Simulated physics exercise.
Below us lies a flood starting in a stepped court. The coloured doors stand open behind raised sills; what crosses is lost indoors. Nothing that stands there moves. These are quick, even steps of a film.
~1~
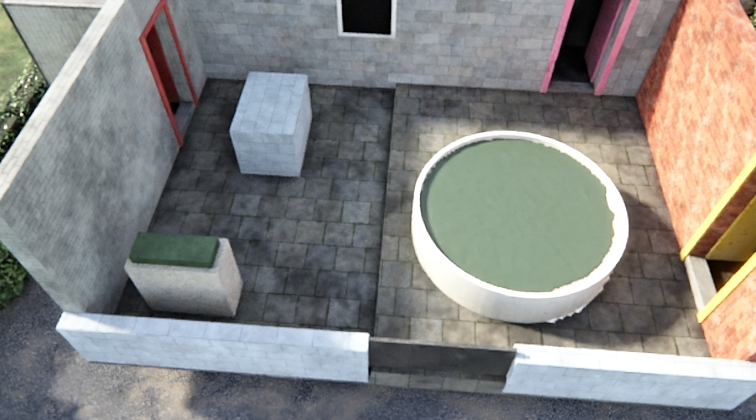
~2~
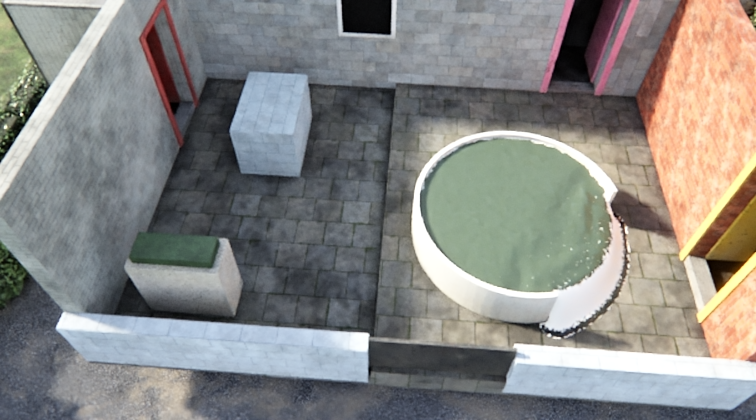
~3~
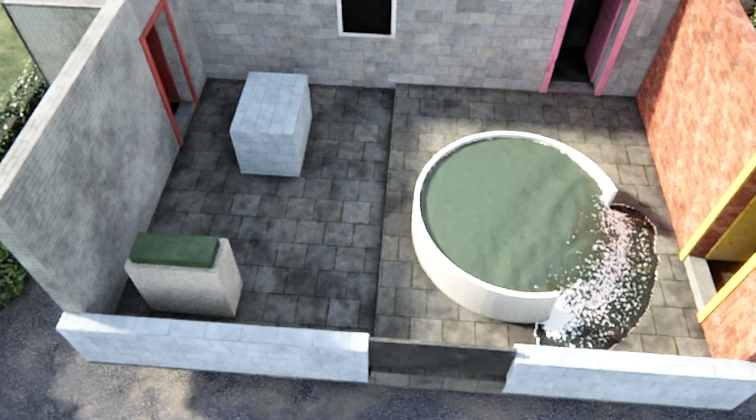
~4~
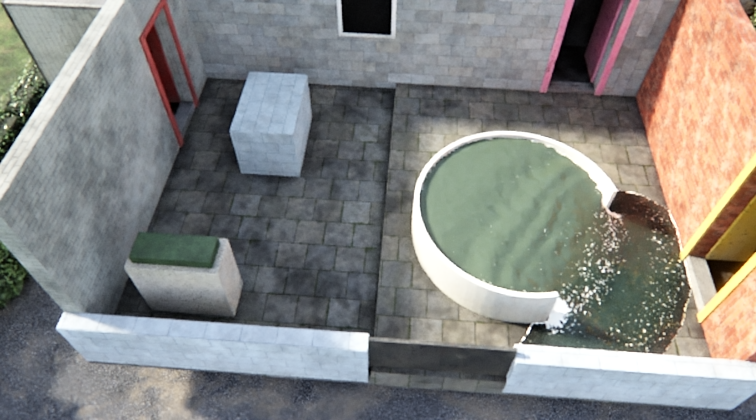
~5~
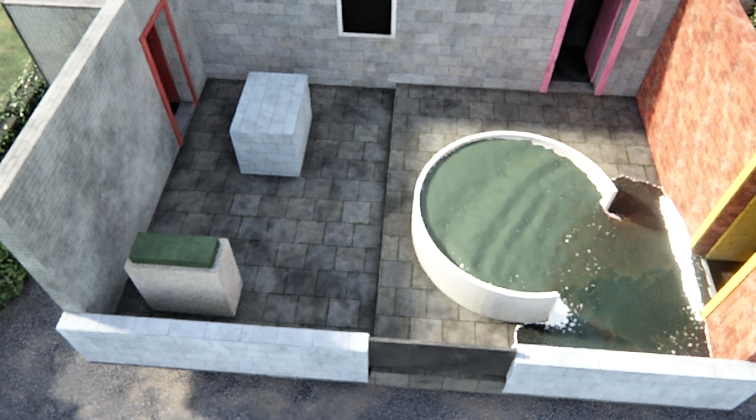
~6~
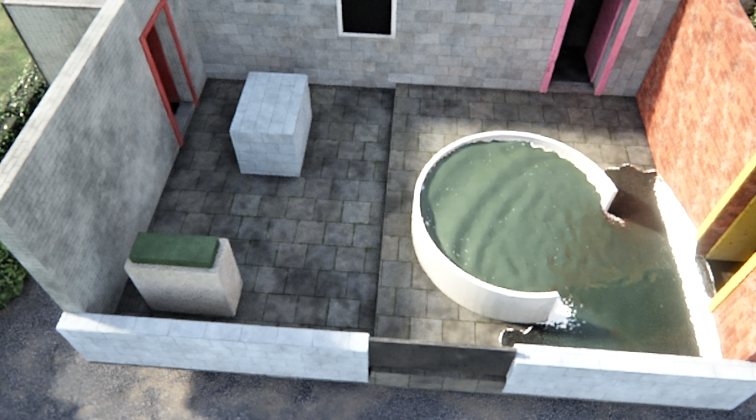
Green water pours from a gap in a round white pool and spreads across the paving.
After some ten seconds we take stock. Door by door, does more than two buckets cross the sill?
One by one: The pink door floods; the red door holds within the limit; the yellow door floods.
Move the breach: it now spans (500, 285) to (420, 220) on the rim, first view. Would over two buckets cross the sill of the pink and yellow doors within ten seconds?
My reading: The pink one keeps below it, the yellow one stays under.
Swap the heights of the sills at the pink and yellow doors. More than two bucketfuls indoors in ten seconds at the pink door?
Then: Pink door keeps below it.
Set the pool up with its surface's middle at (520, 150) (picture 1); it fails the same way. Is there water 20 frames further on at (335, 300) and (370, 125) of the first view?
As listed: Flooded, clear.
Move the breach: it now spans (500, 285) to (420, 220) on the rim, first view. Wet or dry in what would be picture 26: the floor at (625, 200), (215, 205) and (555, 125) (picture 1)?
One after the other: Clear, under water, free of water.
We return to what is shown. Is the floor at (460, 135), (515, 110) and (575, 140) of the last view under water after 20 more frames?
As listed: Dry, awash, covered.
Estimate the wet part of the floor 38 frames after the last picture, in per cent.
Close to 85 %.
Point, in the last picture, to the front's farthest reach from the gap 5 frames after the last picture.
Roughly at (638, 119).
A moment on, water covers 20 % of the floor; the pink door not reached, the red door not reached, the yellow door over two buckets in.
Next, water covers 30 % of the floor; the pink door wet at the sill, nothing in, the red door not reached, the yellow door far over two buckets in.
Then, water covers 45 % of the floor; the pink door under two buckets in, the red door not reached, the yellow door far over two buckets in.
Later, water covers 85 % of the floor; the pink door far over two buckets in, the red door wet at the sill, nothing in, the yellow door far over two buckets in.
In the end, water covers 100 % of the floor; the pink door far over two buckets in, the red door wet at the sill, nothing in, the yellow door far over two buckets in.
